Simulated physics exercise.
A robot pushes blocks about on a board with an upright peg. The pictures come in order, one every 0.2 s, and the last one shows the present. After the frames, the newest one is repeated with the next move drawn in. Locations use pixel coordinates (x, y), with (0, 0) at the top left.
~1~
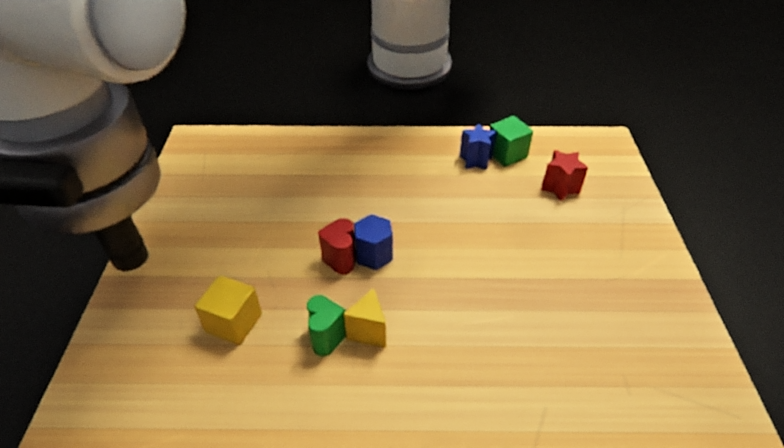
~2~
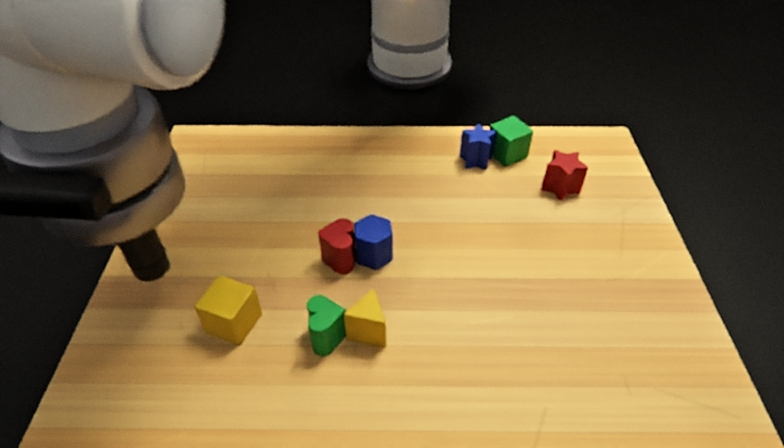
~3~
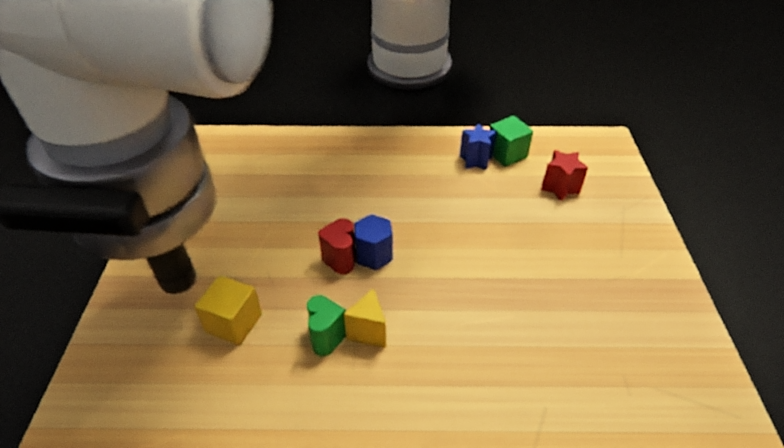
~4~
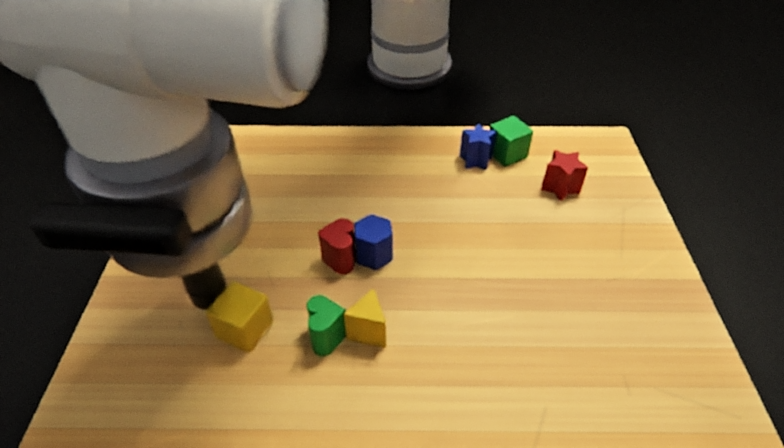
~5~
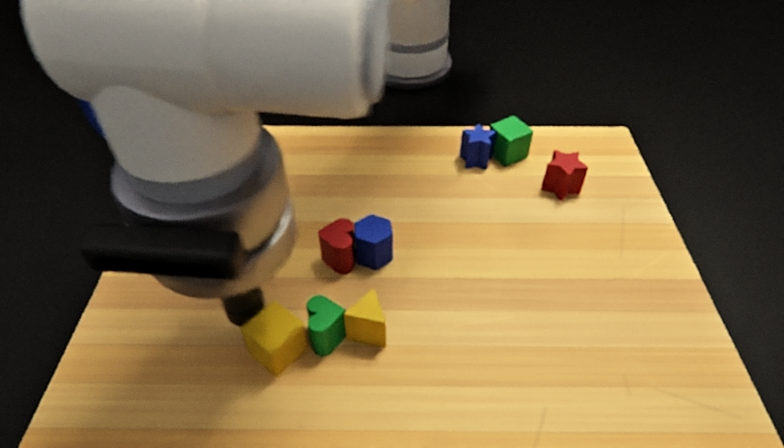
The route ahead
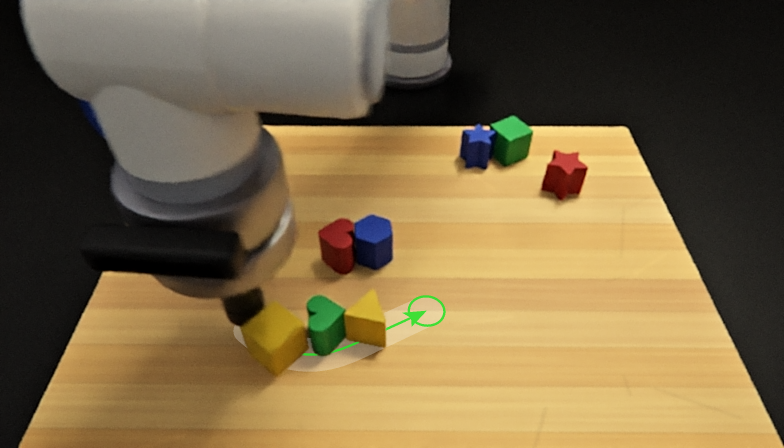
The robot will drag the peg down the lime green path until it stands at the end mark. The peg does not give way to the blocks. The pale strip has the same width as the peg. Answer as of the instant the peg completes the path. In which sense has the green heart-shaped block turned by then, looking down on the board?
It goes anticlockwise.
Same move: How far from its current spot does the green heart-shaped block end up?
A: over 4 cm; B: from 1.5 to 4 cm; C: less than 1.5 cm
Answer: A.
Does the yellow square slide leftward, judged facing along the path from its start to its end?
In short: No.
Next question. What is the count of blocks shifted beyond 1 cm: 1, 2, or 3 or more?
Displaced: Three or more.
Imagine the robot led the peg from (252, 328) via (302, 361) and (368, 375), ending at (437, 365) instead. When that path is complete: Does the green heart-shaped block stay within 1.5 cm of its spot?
Yes
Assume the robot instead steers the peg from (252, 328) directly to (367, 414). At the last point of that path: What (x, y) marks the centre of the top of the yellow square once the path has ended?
I'd place it at (398, 424), taking the centre of its top.
Path on the board, from (252, 328) via (306, 354) and (370, 337), ending at (427, 311).
The first path, step by step. One third of the way, peg (305, 339); yellow square (324, 362), turned 15° clockwise; green heart-shaped block (330, 310), turned 30° anticlockwise.
Two thirds of the way, peg (369, 321); yellow square (335, 365), turned 35° clockwise; green heart-shaped block (371, 284), turned 80° anticlockwise; yellow triangle (407, 291), turned 65° clockwise.
At the end, peg (428, 295); yellow square (335, 365), turned 35° clockwise; green heart-shaped block (382, 276), turned 120° anticlockwise; yellow triangle (446, 265), turned 20° clockwise; blue six-sided block in place.
